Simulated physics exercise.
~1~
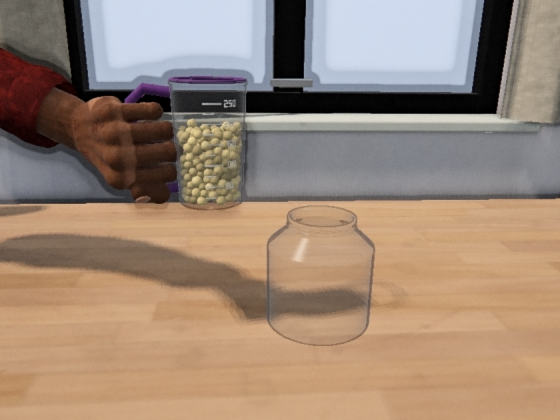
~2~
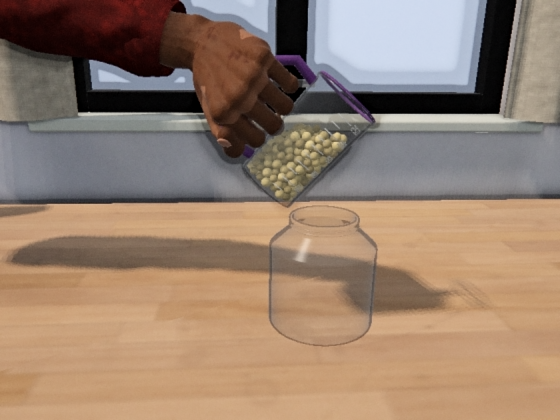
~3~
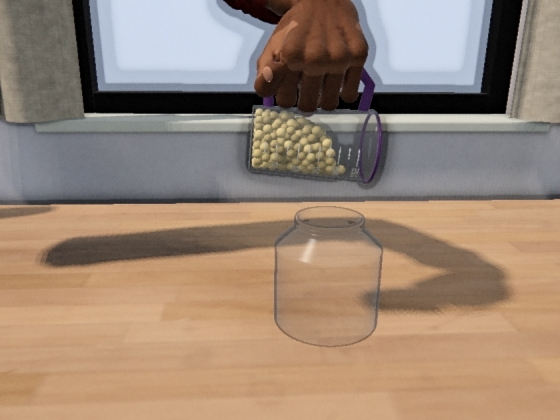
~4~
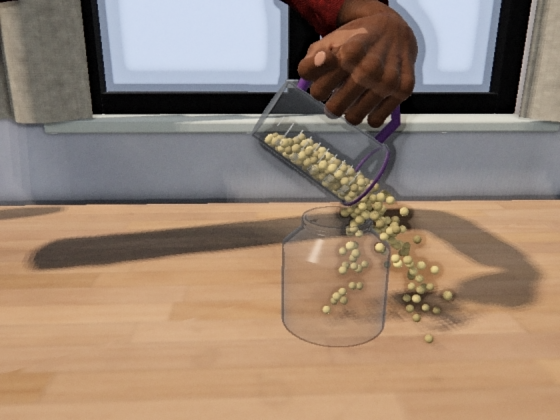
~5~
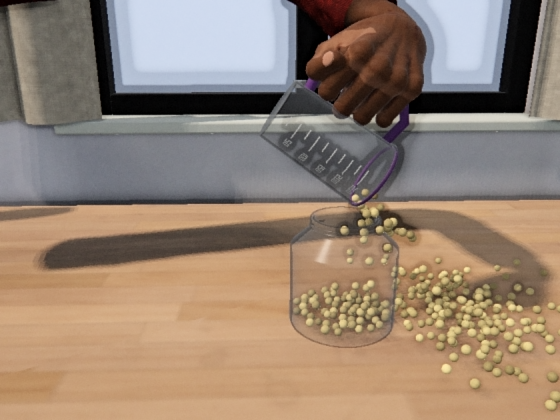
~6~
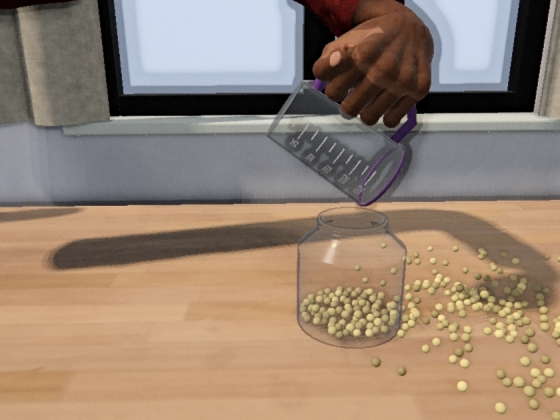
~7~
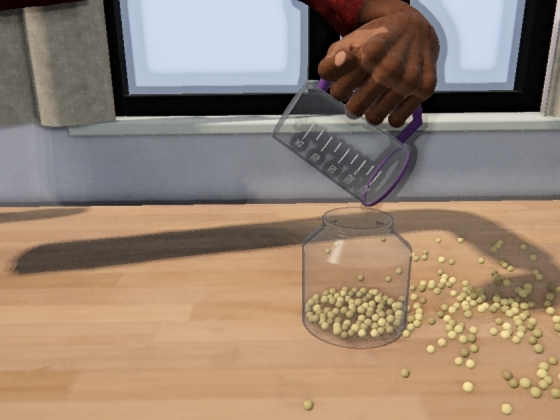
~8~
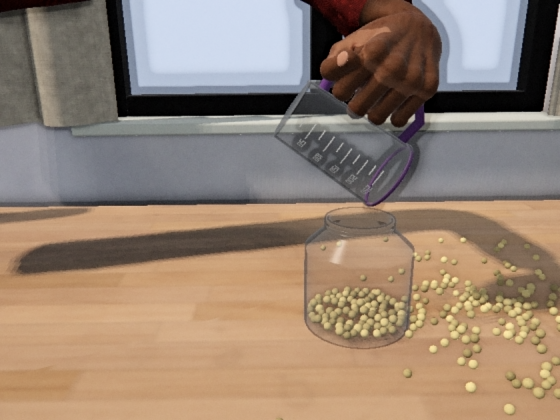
A hand tips a clear cup of soya beans, spilling most beside a glass jar.
